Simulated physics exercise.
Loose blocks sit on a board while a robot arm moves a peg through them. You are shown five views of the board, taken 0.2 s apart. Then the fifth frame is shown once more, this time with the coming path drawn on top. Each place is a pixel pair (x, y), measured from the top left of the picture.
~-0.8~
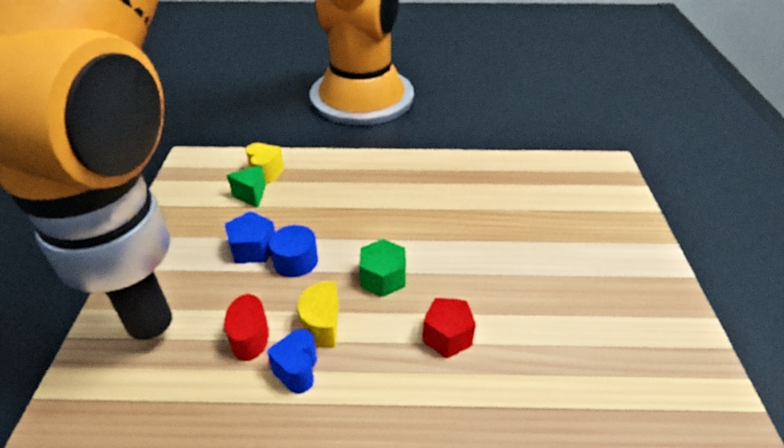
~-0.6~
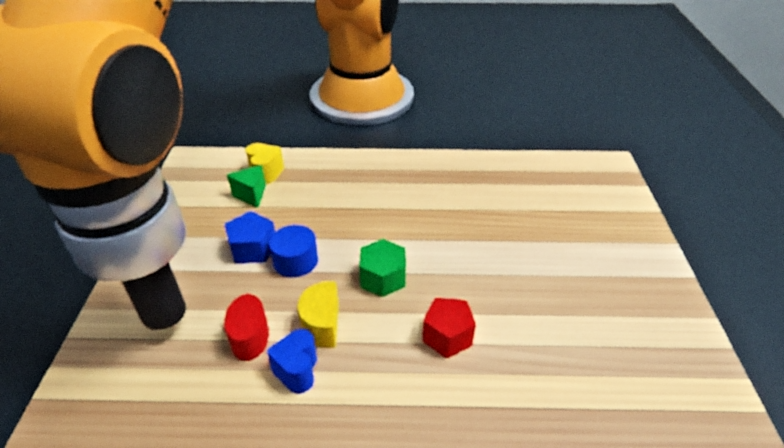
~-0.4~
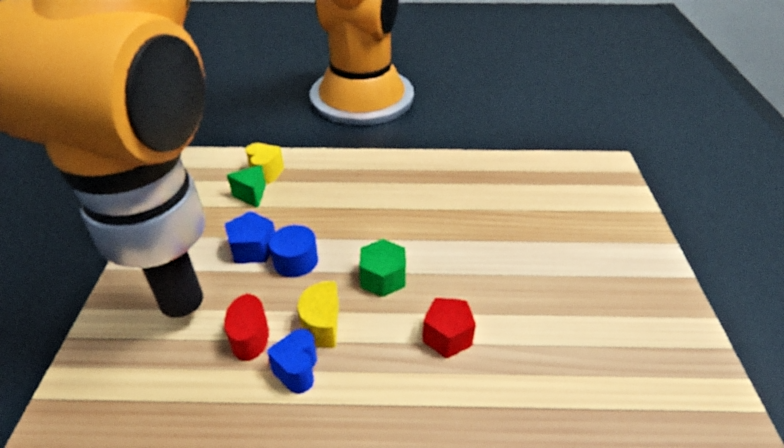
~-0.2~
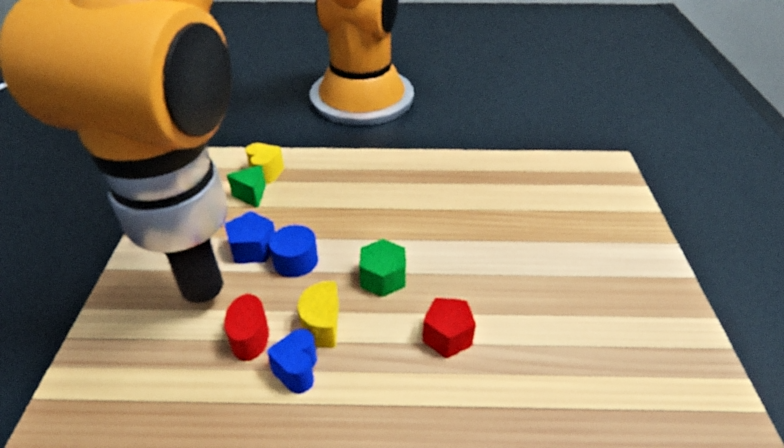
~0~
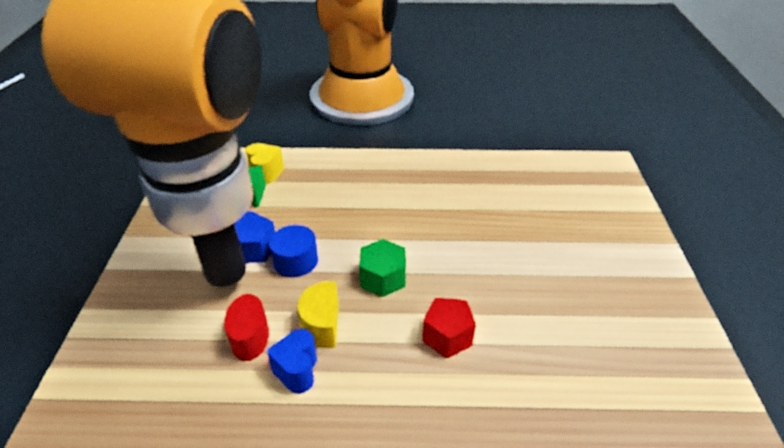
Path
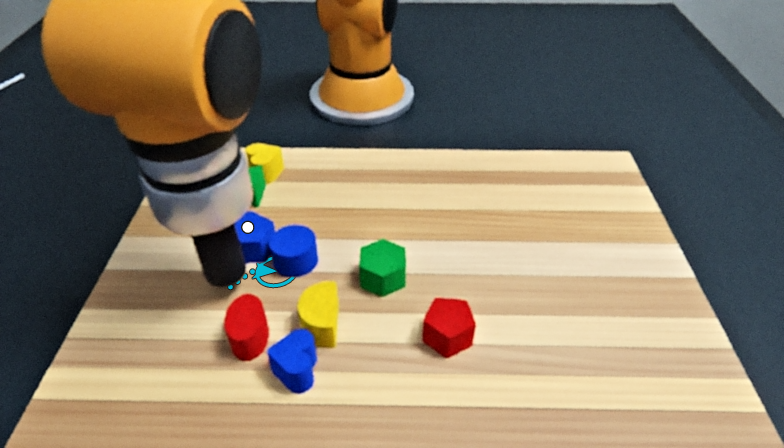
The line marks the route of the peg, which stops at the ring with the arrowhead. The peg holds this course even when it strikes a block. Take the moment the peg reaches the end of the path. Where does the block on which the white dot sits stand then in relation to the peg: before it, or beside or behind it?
Beside or behind, I predict.
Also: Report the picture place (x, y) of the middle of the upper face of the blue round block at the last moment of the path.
It sits at (313, 237).
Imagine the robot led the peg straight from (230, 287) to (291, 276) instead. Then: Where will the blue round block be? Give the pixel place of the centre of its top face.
Its top face will be centred at roughly (316, 230).
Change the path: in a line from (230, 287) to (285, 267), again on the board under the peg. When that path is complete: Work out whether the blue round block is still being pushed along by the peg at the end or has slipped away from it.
Still leading.
Path on the board, from (230, 287) over (244, 277) and (260, 270) to (277, 271); the dot is on the blue five-sided block.
The first path, step by step. Halfway along, peg at (249, 257); blue five-sided block at (252, 222).
At the end, peg at (274, 256); red oval in place; blue five-sided block at (253, 221); blue round block at (313, 237).
